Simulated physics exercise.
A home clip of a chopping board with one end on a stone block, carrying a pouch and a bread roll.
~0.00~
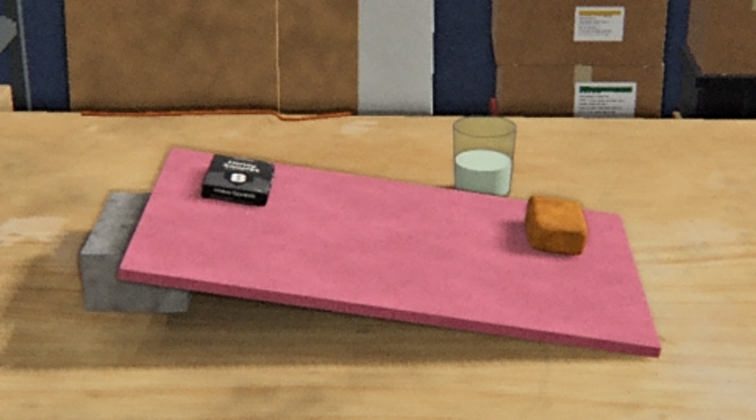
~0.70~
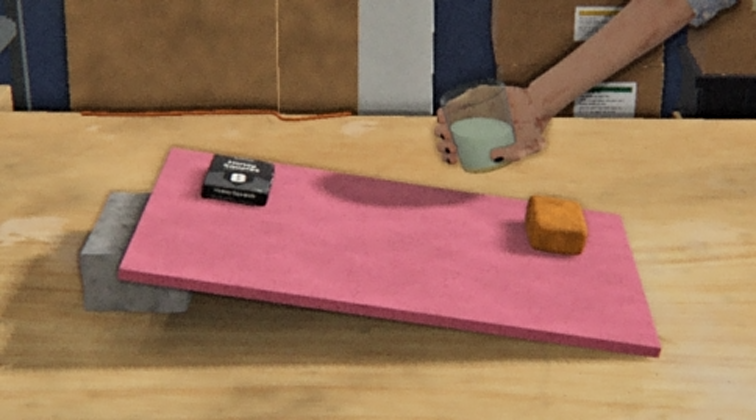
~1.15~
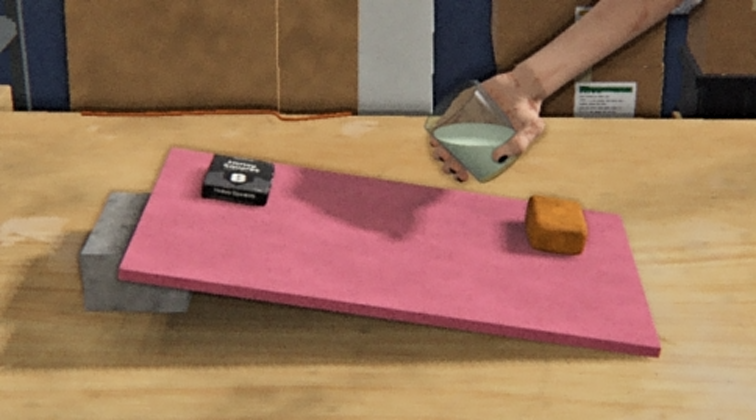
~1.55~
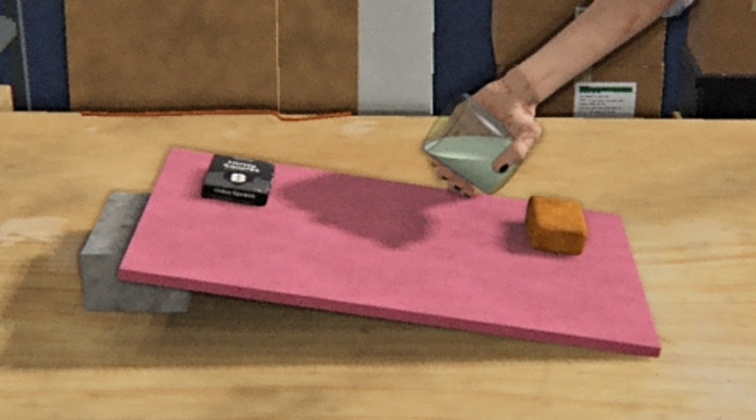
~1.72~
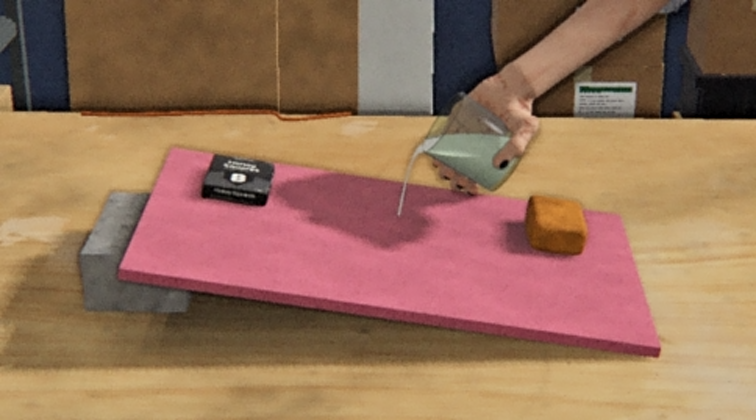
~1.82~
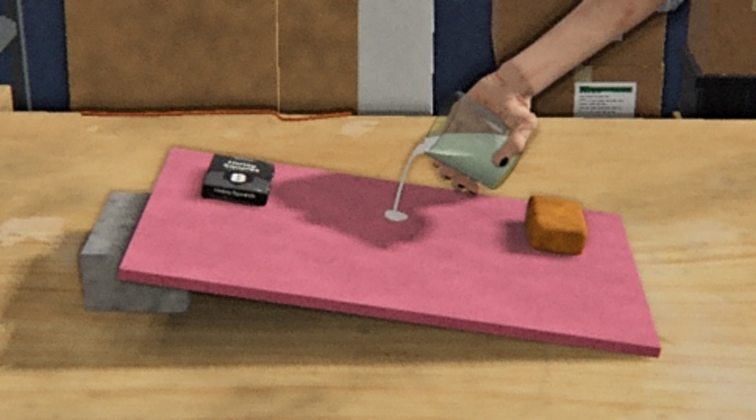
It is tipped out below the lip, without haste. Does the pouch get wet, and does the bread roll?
On the left the pouch stays dry, on the right the bread roll gets wet.
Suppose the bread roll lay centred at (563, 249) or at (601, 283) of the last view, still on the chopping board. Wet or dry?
In the first try it ends up in the puddle; in the second it stays dry.
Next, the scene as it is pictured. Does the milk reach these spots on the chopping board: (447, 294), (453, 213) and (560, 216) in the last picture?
One: Clear of it. Two: Wet. Three: Soaked.
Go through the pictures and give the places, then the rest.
In the first picture, the chopping board slopes down to the right; tumbler (484, 157) about half full; pouch (239, 180); bread roll (556, 225).
In the second picture, tumbler about half full, surface at (482, 129); pouch (239, 180).
In the third picture, tumbler (475, 131) tipped 40° with all of its load; bread roll (556, 225).
In the fourth picture, the chopping board slopes down to the right; tumbler (474, 145) tipped 50° with all of its load; pouch (239, 180).
In the fifth picture, the first of it lands; tumbler (473, 143) tipped 55° with all of its load; bread roll (556, 225).
In the sixth picture, the first of it lands; tumbler (473, 141) tipped 60° with all of its load; pouch (239, 180); bread roll (556, 225).
Around 2.6 s, it runs down to the right; the pouch is still dry; the bread roll is still dry.
Around 4.4 s, it runs down to the right and off the end; the pouch is still dry; the bread roll is wet along its edge.
Around 8.2 s, it runs down to the right and off the end; the pouch is still dry; the bread roll is wet along its edge.
